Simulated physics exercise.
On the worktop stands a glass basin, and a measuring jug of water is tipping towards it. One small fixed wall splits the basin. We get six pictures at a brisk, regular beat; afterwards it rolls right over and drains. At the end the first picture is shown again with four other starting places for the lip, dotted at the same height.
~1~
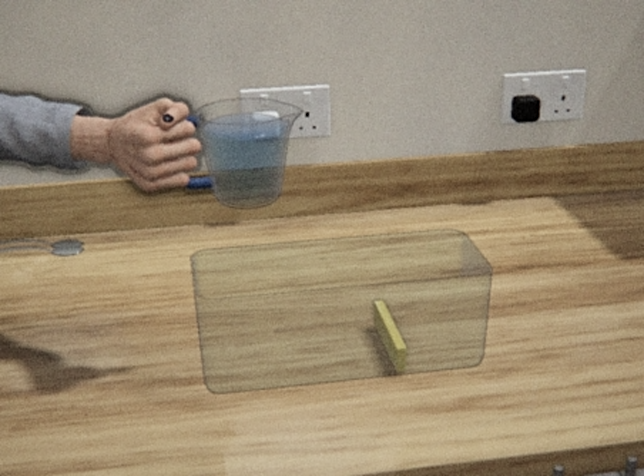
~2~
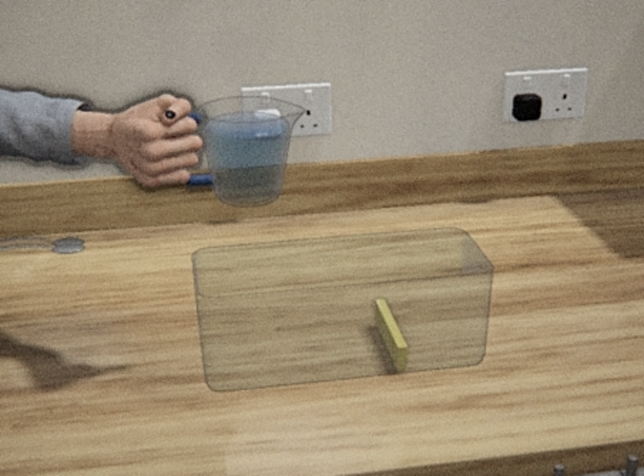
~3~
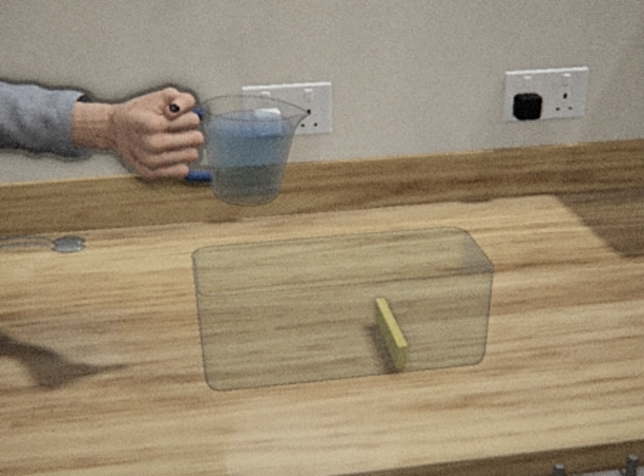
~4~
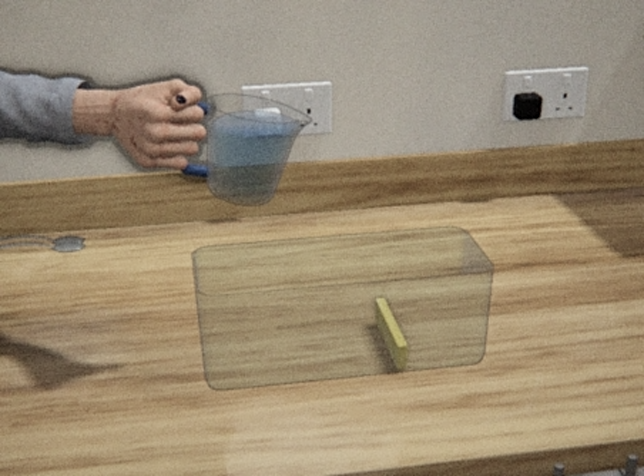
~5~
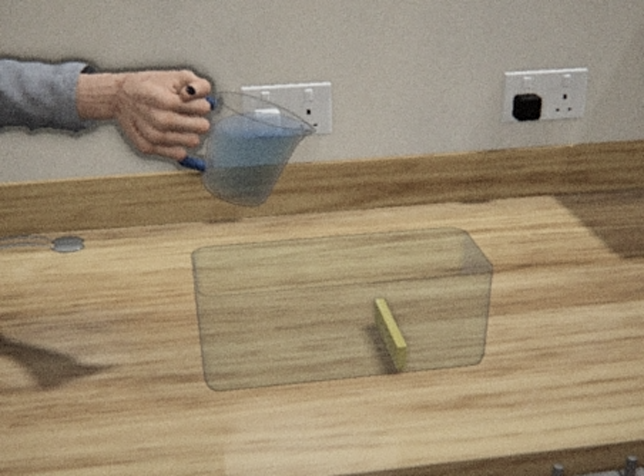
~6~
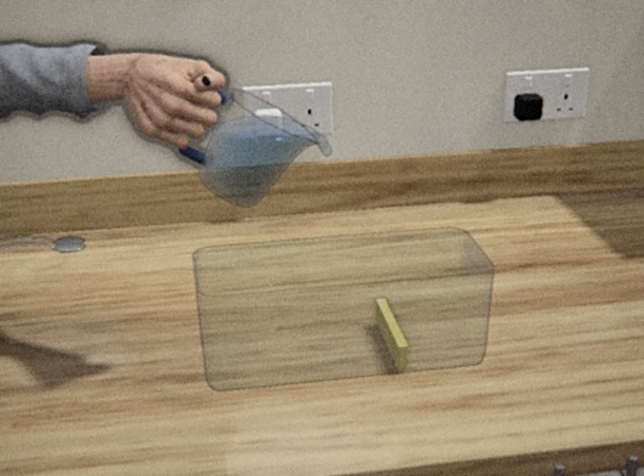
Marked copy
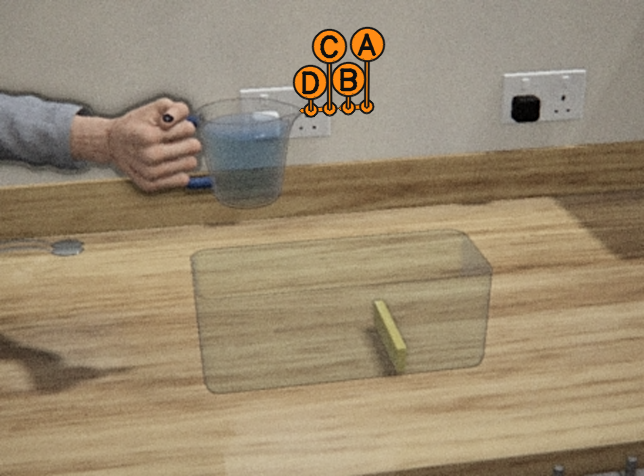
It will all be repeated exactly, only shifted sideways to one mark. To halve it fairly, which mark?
I would pick spot C.
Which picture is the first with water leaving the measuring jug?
Picture 6.
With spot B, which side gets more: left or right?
The right side.
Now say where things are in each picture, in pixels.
Upright, lip at (301, 110); basin from (205, 391) to (483, 361); top of the wall at (390, 323); nothing has left yet.
Upright, lip at (304, 110); nothing has left yet.
Tipped about 5°, lip at (307, 113); nothing has left yet.
Tipped about 12°, lip at (311, 119); nothing has left yet.
Tipped about 21°, lip at (314, 129); nothing has left yet.
Tipped about 31°, lip at (318, 141); water is over the lip, down to (325, 150).
On the marked copy, A at (366, 106); B at (348, 107); C at (329, 108); D at (311, 110).
With A, about 22 % ends left of the wall and 76 % right of it.
With B, about 27 % ends left of the wall and 72 % right of it.
With C, about 50 % ends left of the wall and 49 % right of it.
With D, about 81 % ends left of the wall and 16 % right of it.
